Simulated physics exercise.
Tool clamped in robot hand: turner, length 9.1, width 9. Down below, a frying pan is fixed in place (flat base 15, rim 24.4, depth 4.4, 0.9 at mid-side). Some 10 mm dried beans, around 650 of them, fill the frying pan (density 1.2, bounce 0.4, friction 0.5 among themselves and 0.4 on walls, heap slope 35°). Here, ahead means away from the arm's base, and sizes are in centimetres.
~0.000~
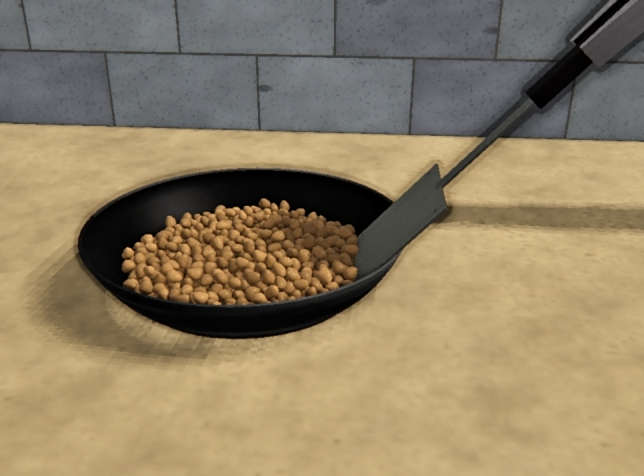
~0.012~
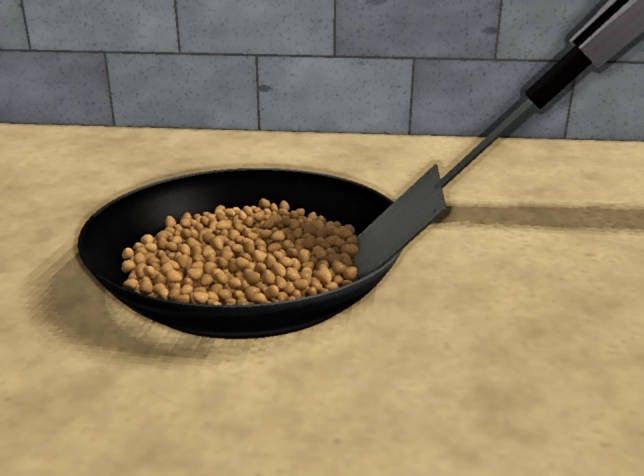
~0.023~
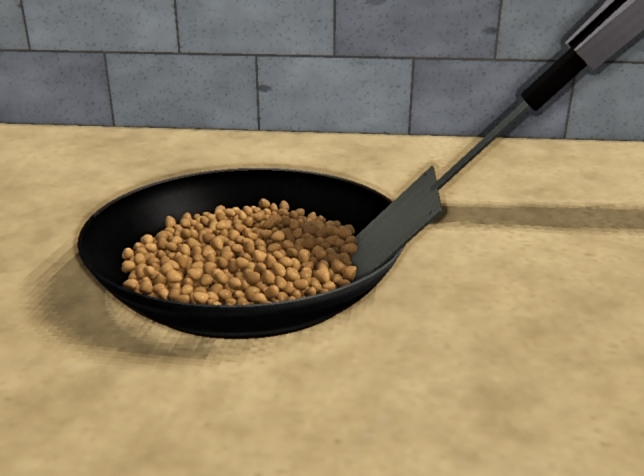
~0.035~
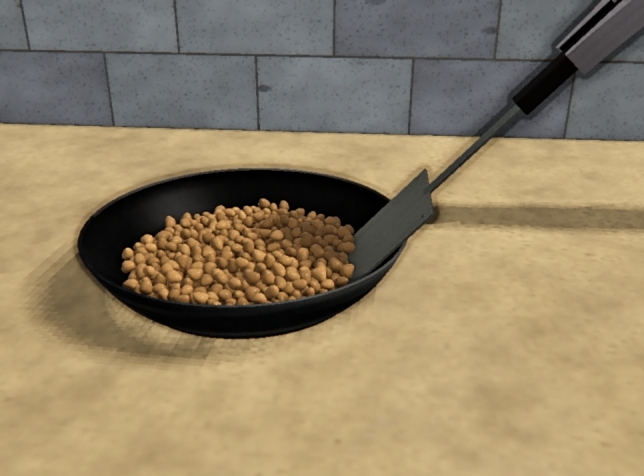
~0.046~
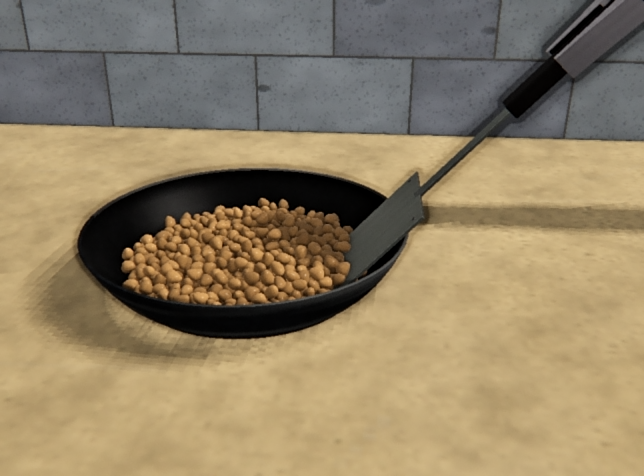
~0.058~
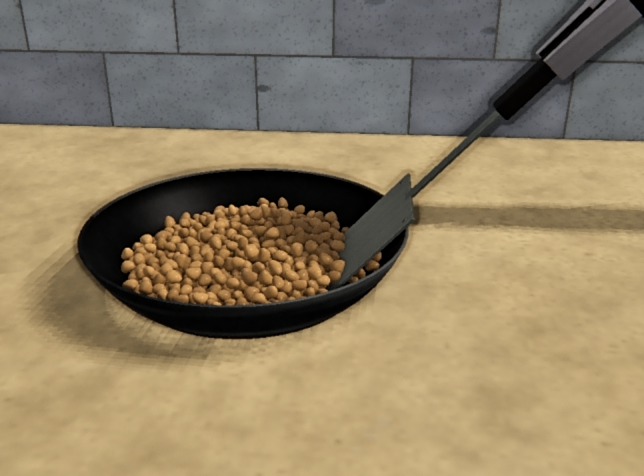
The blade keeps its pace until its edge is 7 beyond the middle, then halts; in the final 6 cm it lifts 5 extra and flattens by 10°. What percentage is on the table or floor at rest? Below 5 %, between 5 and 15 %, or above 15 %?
Between 5 and 15 %.
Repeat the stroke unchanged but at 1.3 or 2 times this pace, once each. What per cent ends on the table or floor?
Some 10 and 20 per cent.
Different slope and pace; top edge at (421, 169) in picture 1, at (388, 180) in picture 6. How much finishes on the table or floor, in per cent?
Some 10 percent ends up on the table or floor.
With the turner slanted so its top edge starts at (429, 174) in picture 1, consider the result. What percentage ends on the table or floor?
Roughly 10 percent ends on the table or floor.
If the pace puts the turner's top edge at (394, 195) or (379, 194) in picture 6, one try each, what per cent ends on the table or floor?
Roughly 15 and 20 percent.
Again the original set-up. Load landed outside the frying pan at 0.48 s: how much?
Fraction noted: Close to 6 per cent.
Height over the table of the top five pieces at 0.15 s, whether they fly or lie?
I'd say close to 4 cm on average.
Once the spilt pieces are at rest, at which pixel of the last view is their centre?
Resting centre: About (46, 261).
After 0.15 s, sloping 48°, highest piece 6 above the table; 652 in the frying pan, 1 on the blade or in flight.
After 0.23 s, sloping 44°, highest piece 6 above the table; 652 in the frying pan, 1 on the table or floor.
After 0.48 s, sloping 38°, highest piece 7 above the table; 609 in the frying pan, 42 on the table or floor, 2 on the blade or in flight.
After 1.53 s, sloping 38°, highest piece 6 above the table; 607 in the frying pan, 46 on the table or floor.
In the end, 607 in the frying pan, 46 on the table or floor. That is 7 % on the table or floor.
